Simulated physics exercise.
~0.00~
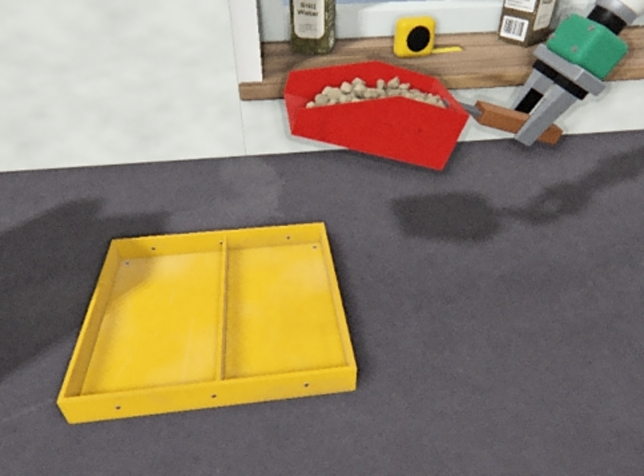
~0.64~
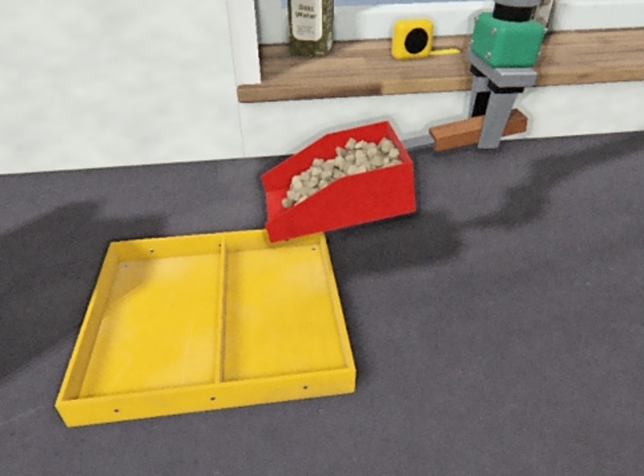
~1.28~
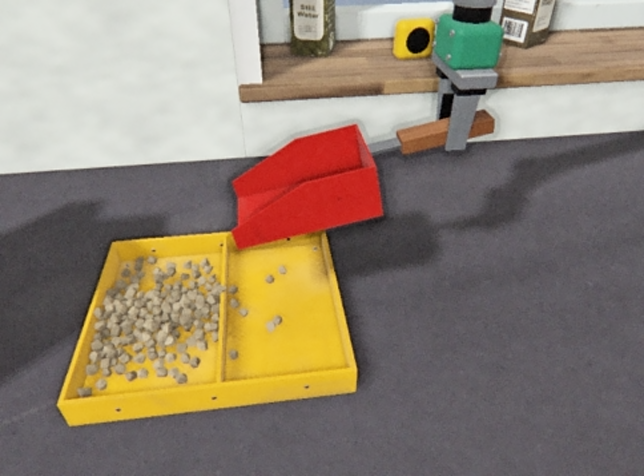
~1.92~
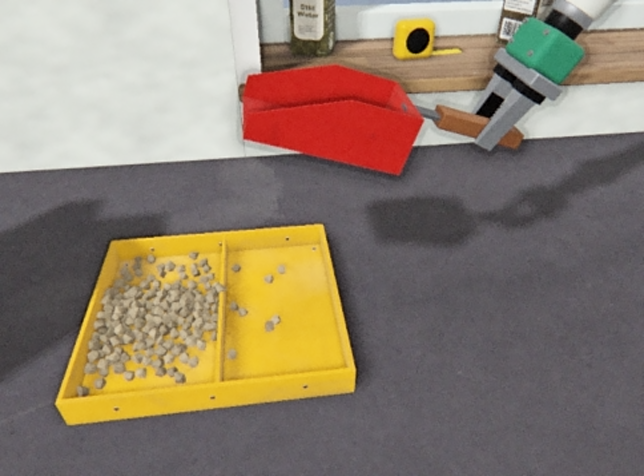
On a dark grey table top beside a wooden ledge, a yellow tray split by a cross wall lies still while a robot gripper holds a red scoop heaped with small pebbles above and behind it. The gripper brings the scoop down and to the left until its open front is over the tray's back edge. The scoop tips forward and moves a little further left, and the pebbles spill into the tray. The emptied scoop then lifts away, tilting back. Most of the pebbles end up scattered across the left part, with only a few in the right.
